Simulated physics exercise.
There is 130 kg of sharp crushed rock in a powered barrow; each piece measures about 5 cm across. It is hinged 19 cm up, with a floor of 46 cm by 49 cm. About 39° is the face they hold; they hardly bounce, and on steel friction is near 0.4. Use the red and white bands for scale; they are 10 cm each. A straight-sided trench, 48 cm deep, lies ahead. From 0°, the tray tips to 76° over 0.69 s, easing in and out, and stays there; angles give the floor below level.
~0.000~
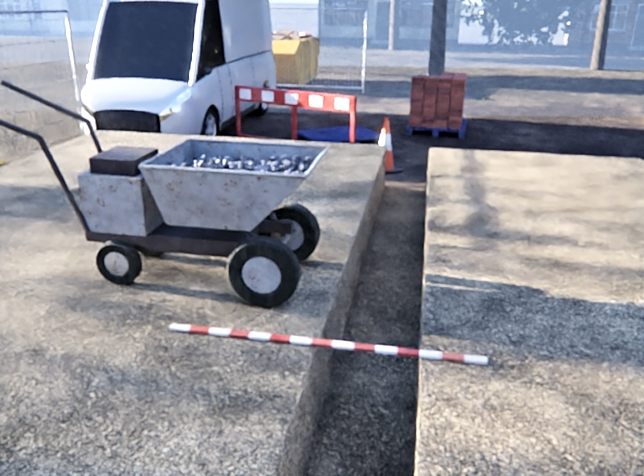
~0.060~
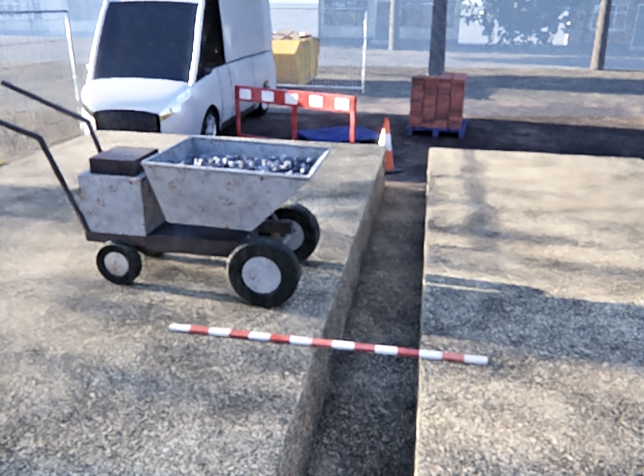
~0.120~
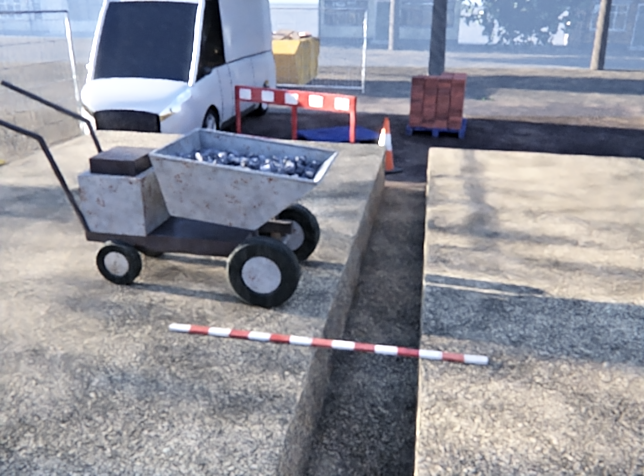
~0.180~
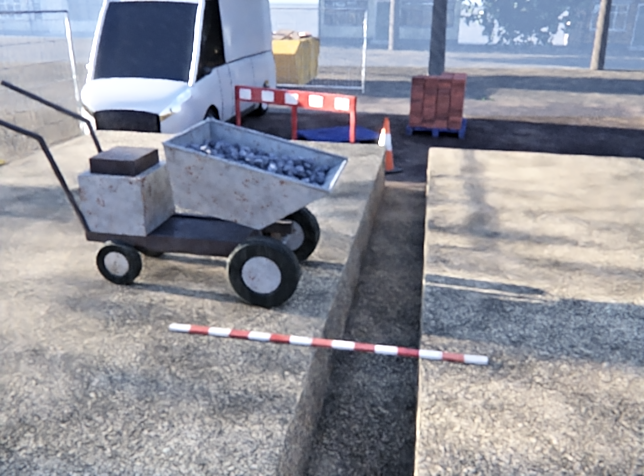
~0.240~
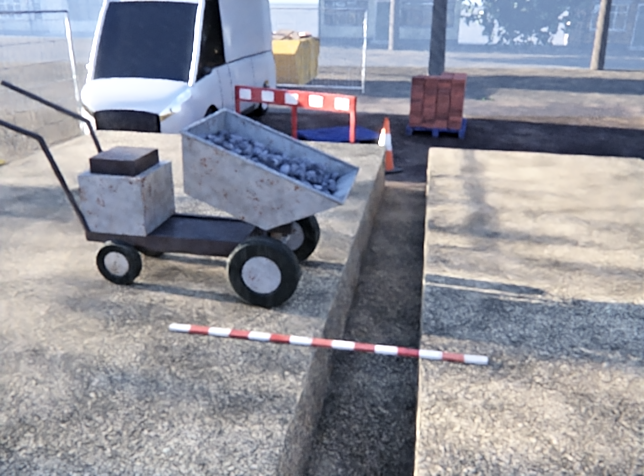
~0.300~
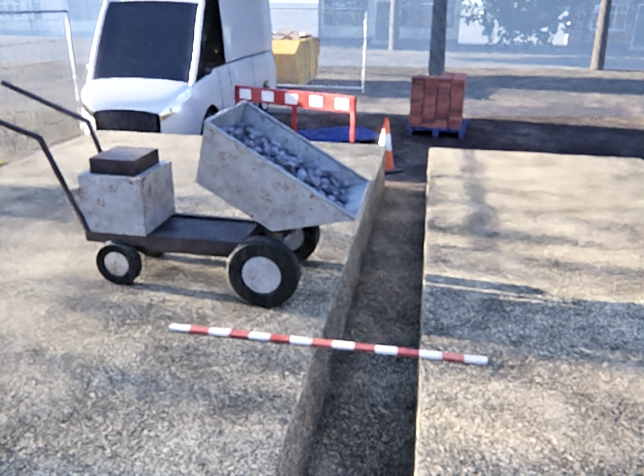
A grey metal barrow with black wheels, its tray holding dark crushed rock, stands at left on a sunlit paved yard, seen from slightly above by a still camera. A narrow trench runs beside it, crossed by a red-and-white pole, with a white van, barrier, cone and reddish stack behind. The tray tilts steeply rightward, its rear rising while the stones shift toward the lowered lip.
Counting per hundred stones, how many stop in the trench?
Some 77.
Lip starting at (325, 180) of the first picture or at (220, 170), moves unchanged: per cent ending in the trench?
It'd be around 50 per cent and after that around 60 per cent.
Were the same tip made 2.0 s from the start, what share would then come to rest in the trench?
It would come to roughly 95 per cent.
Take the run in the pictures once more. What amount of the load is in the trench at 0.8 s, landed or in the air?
Some 30 per cent.
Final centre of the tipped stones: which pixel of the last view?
Resting centre: About (401, 354).
After 0.5 s the floor is at 64°; 100 % in the tray; the foremost stones are at (376, 253).
After 0.8 s the floor is at 76°; 61 % in the tray, 32 % in the trench, 7 % past the trench; the foremost stones are at (450, 307).
After 1.1 s the floor is at 76°; 8 % in the tray, 69 % in the trench, 24 % past the trench; the foremost stones are at (587, 304).
After 3.1 s the floor is at 76°; 0 % in the tray, 77 % in the trench, 23 % past the trench; the foremost stones are past the picture's edge.
